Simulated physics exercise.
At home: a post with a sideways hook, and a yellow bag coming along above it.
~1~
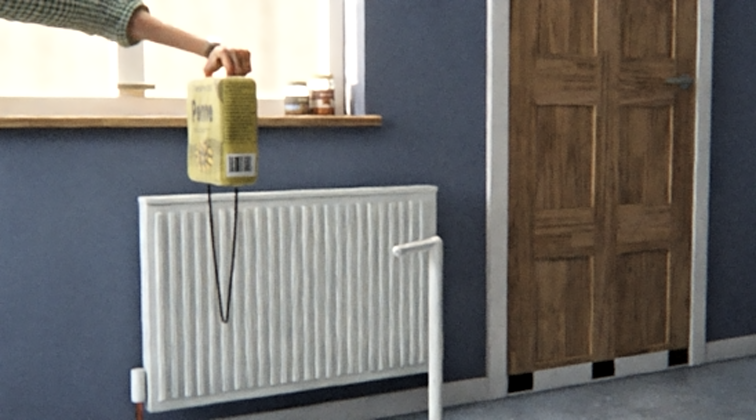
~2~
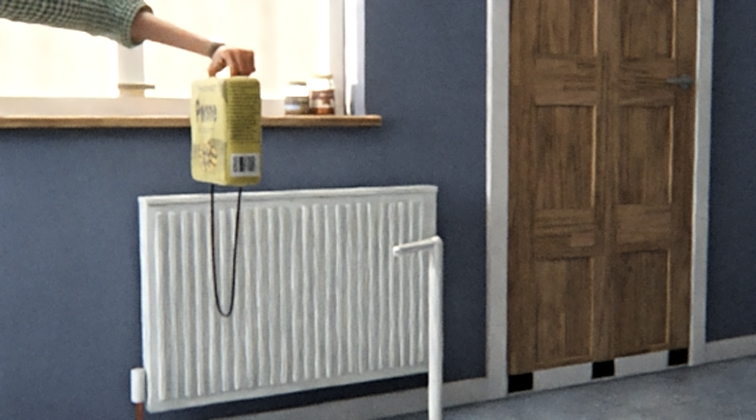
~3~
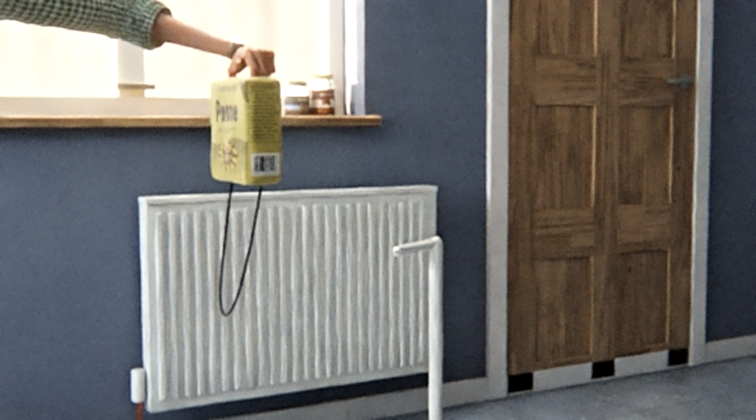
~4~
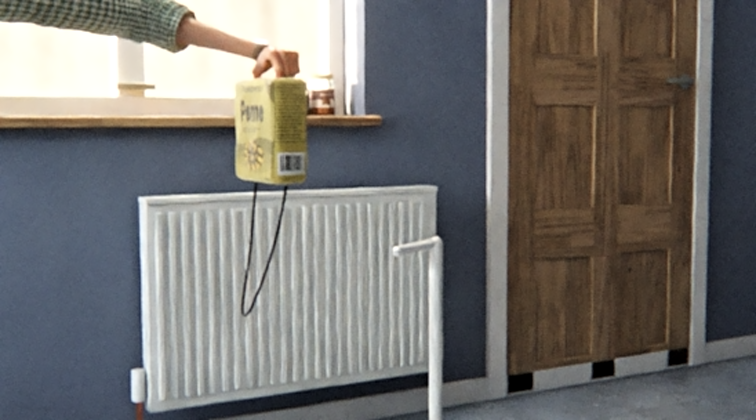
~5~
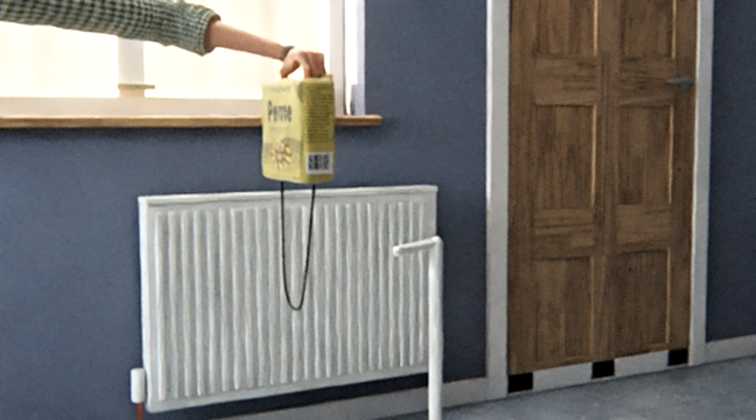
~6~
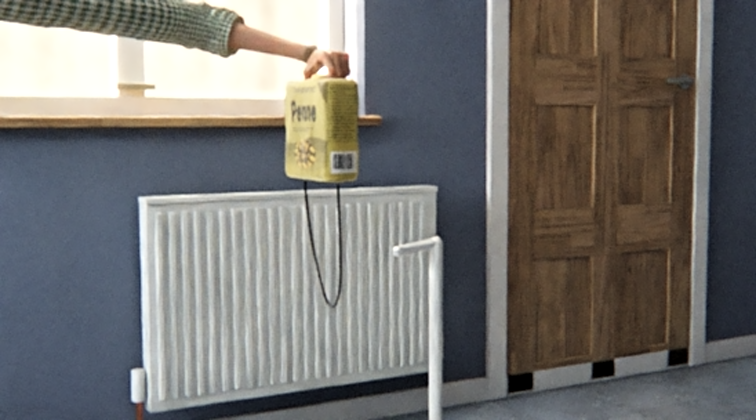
The clip opens with a hand holding a yellow bag by its top above a white radiator, a thin dark loop dangling underneath. The arm carries it steadily right, past jars on the windowsill, the loop swaying, until the bag is near a white post with a sideways hook.
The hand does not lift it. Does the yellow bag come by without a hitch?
As it turns out, the yellow bag snags on the hook.
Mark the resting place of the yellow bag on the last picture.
It ends at (512, 129).
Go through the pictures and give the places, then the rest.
Yellow bag (221, 131); hook tip (398, 251), in the first frame.
Yellow bag (225, 131); bottom of the loop (225, 315), in the second frame.
Yellow bag (245, 131), in the third frame.
Yellow bag (270, 131); bottom of the loop (245, 315), in the fourth frame.
Yellow bag (297, 130), in the fifth frame.
Yellow bag (320, 130); bottom of the loop (332, 307); hook tip (398, 251); hook points towards it, loop hangs below the hook, in the sixth frame.
Then, 0.52 s past the final frame, bag nearing the post near (393, 130).
Then, 1.02 s past the final frame, bag over the post near (457, 129).
When it is over, bag past the post near (512, 129); loop tight round the post, hand stopped. The yellow bag gets caught.
